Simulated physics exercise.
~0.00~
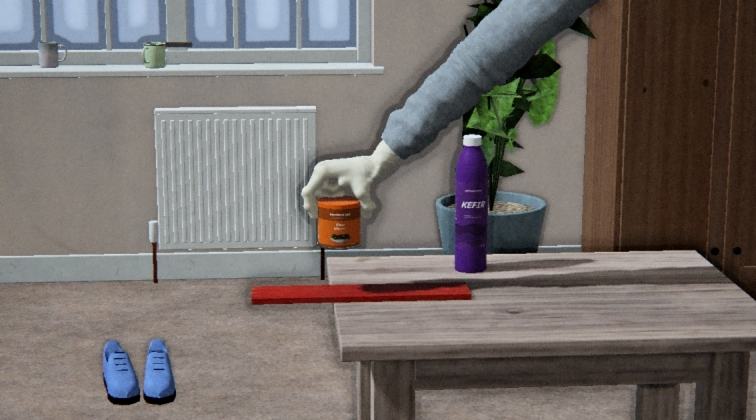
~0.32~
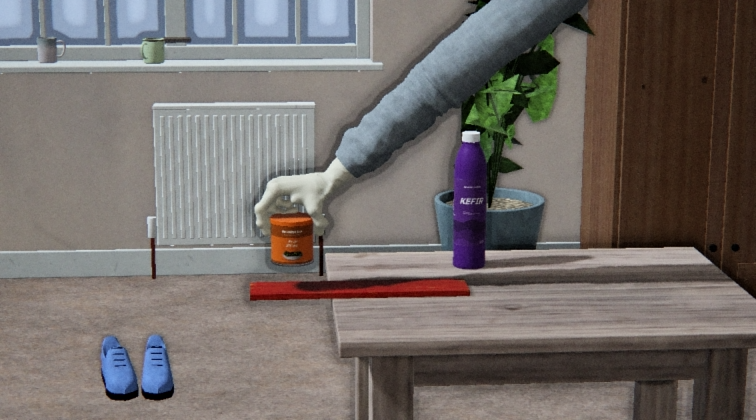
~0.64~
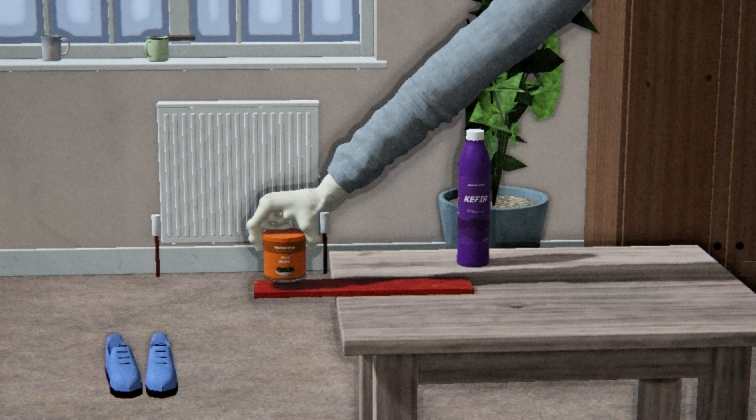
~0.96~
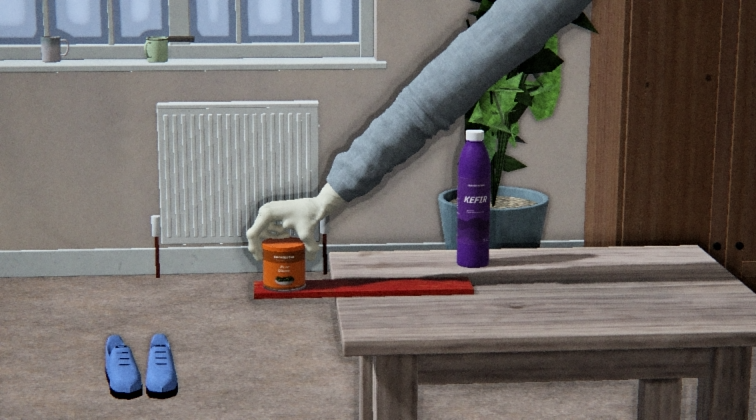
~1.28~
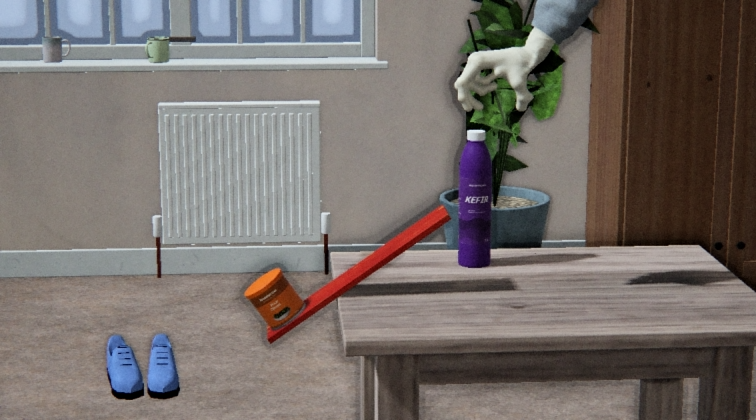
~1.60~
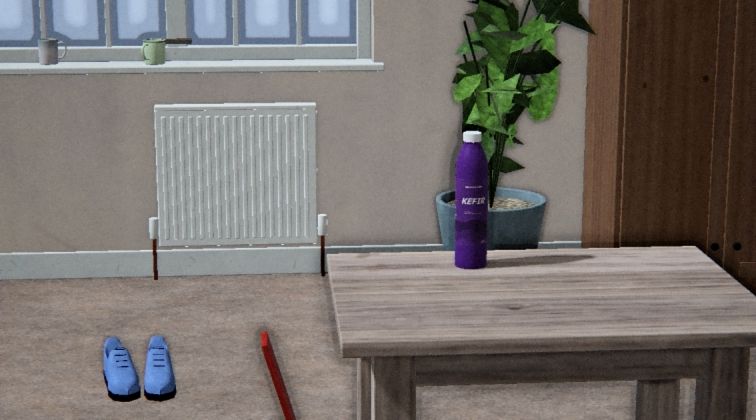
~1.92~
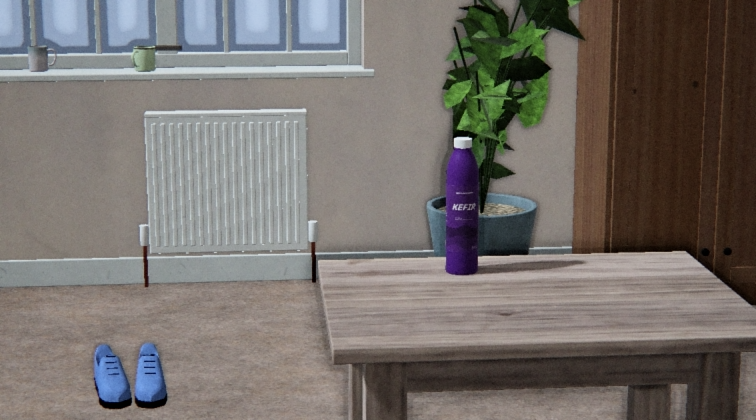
The footage shows a hand lowering an orange tin onto the overhanging end of a red board on a wooden table, then letting go and withdrawing. The board tips off the edge with the tin, and both drop out of view while the purple bottle stays standing on the table.
